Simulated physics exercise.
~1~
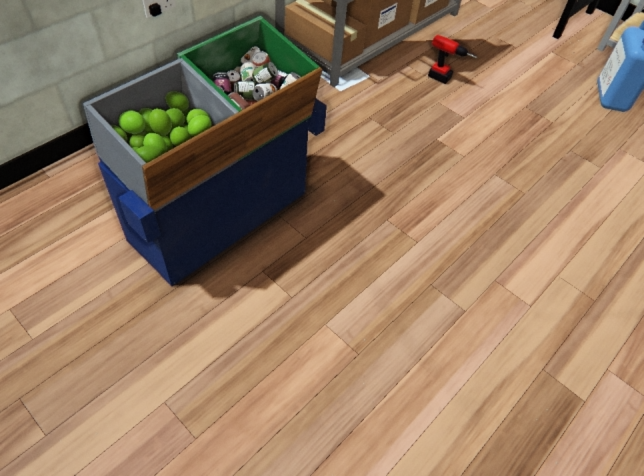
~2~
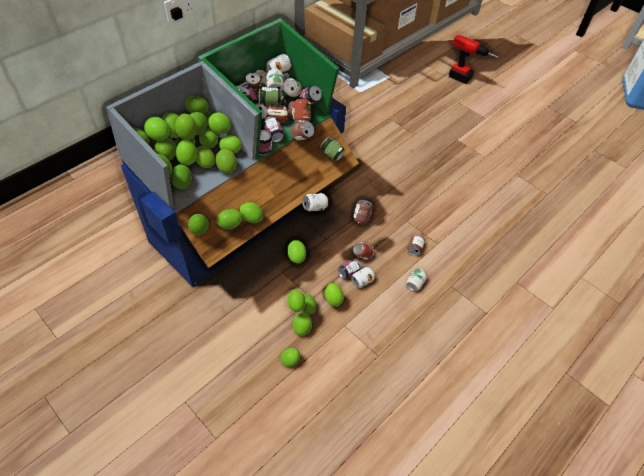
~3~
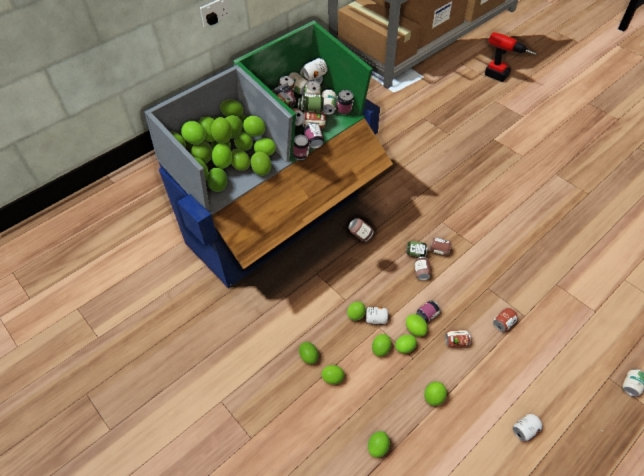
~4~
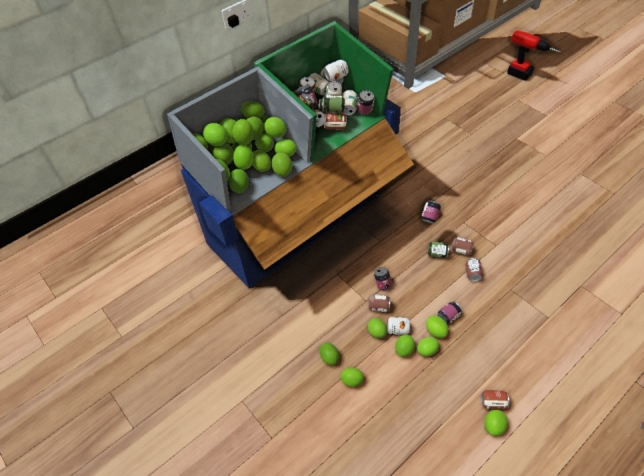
A green hopper of small cans and a grey hopper of limes sit side by side on a blue stand against a block wall, seen from above across a wooden floor, with a red drill and shelving behind. The wooden flap along their front swings down, and limes and cans spill over it. They drop to the floor and scatter toward the lower right as the view drifts slightly left. More cans follow from the green hopper before the spill dwindles. At the end the flap hangs lowered and bare, most limes remain in the grey hopper, and many cans stay in the green one.
